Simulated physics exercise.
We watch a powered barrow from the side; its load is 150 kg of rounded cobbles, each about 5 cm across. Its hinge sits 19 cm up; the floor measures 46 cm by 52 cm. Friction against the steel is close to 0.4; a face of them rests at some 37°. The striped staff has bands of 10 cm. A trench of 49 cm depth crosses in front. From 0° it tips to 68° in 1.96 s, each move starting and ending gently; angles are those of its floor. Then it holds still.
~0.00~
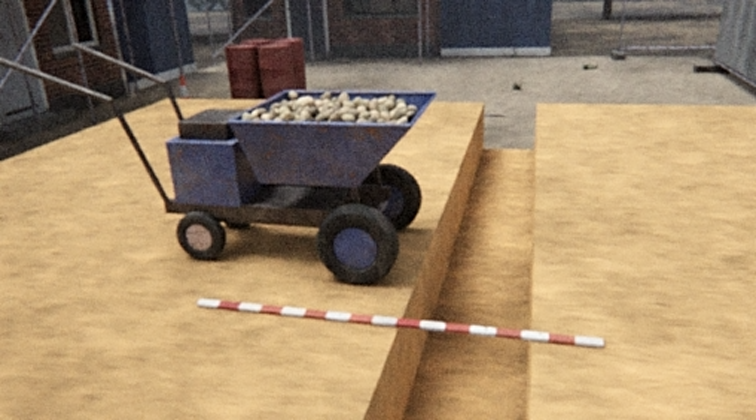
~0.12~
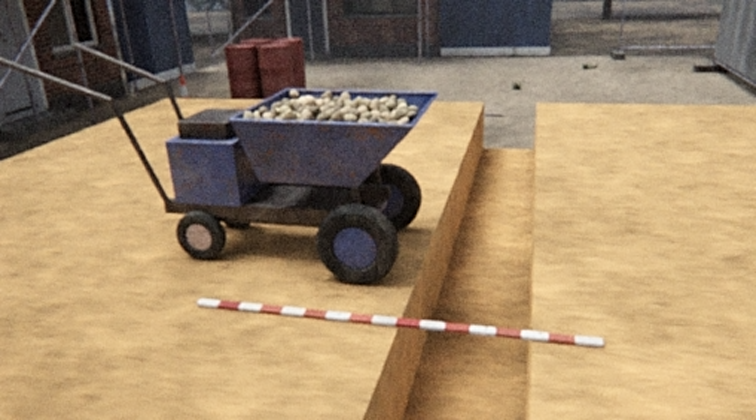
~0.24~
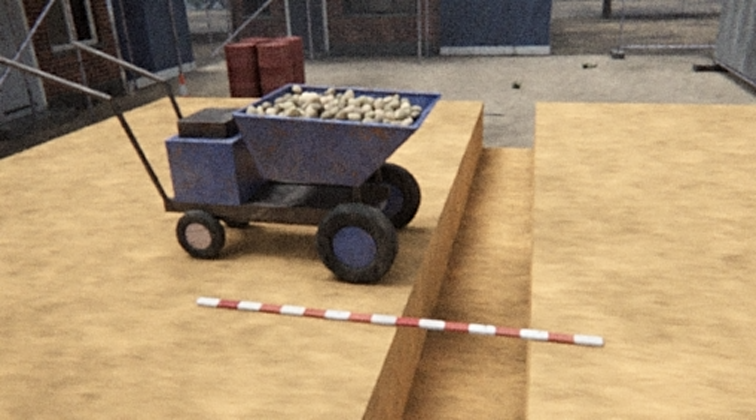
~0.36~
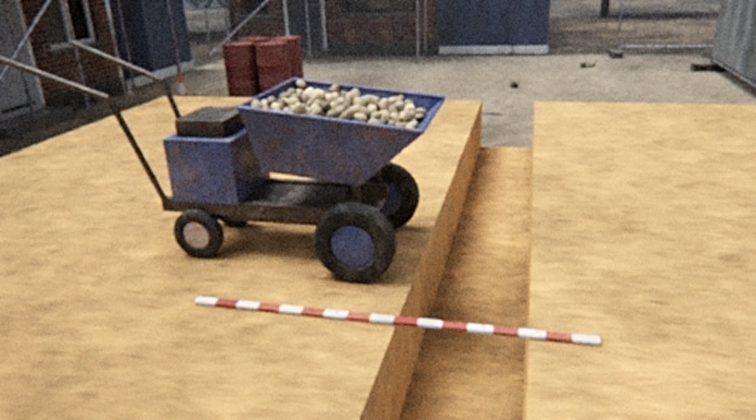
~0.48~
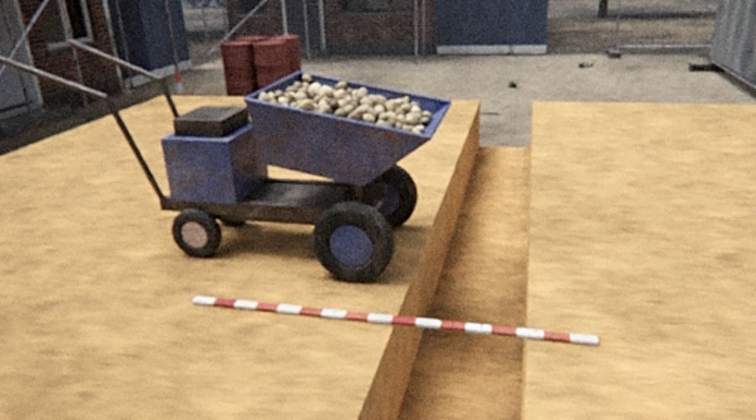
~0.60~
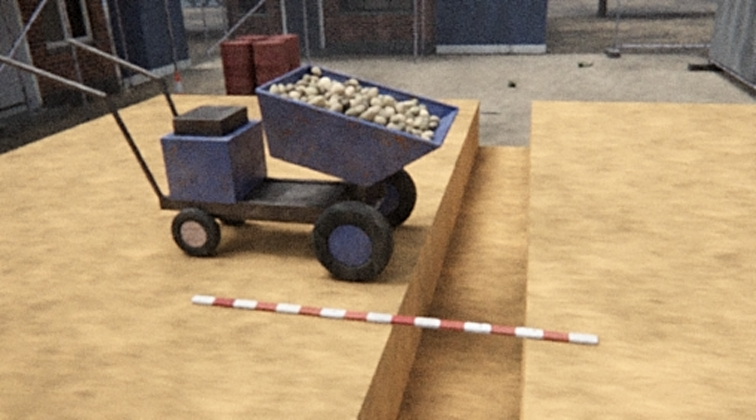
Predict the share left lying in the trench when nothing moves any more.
Close to 64 in a hundred.
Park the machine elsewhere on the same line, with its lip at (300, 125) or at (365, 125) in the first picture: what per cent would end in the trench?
First some 95, then 100 per cent.
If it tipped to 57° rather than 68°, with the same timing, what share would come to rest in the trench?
It would be near 55 per cent.
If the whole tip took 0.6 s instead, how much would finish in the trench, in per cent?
Then about 40 per cent.
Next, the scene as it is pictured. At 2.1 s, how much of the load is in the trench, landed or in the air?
Some 25 per cent.
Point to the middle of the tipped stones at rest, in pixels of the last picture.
Around (509, 330).
After 1.5 s the floor is at 57°; 96 % in the tray, 4 % in the trench; the foremost stones are at (525, 240).
After 2.1 s the floor is at 68°; 44 % in the tray, 27 % in the trench, 29 % past the trench; the foremost stones are at (646, 269).
After 2.4 s the floor is at 68°; 21 % in the tray, 42 % in the trench, 37 % past the trench; the foremost stones are at (698, 269).
After 4.4 s the floor is at 68°; 0 % in the tray, 64 % in the trench, 36 % past the trench; the foremost stones are at (713, 270).
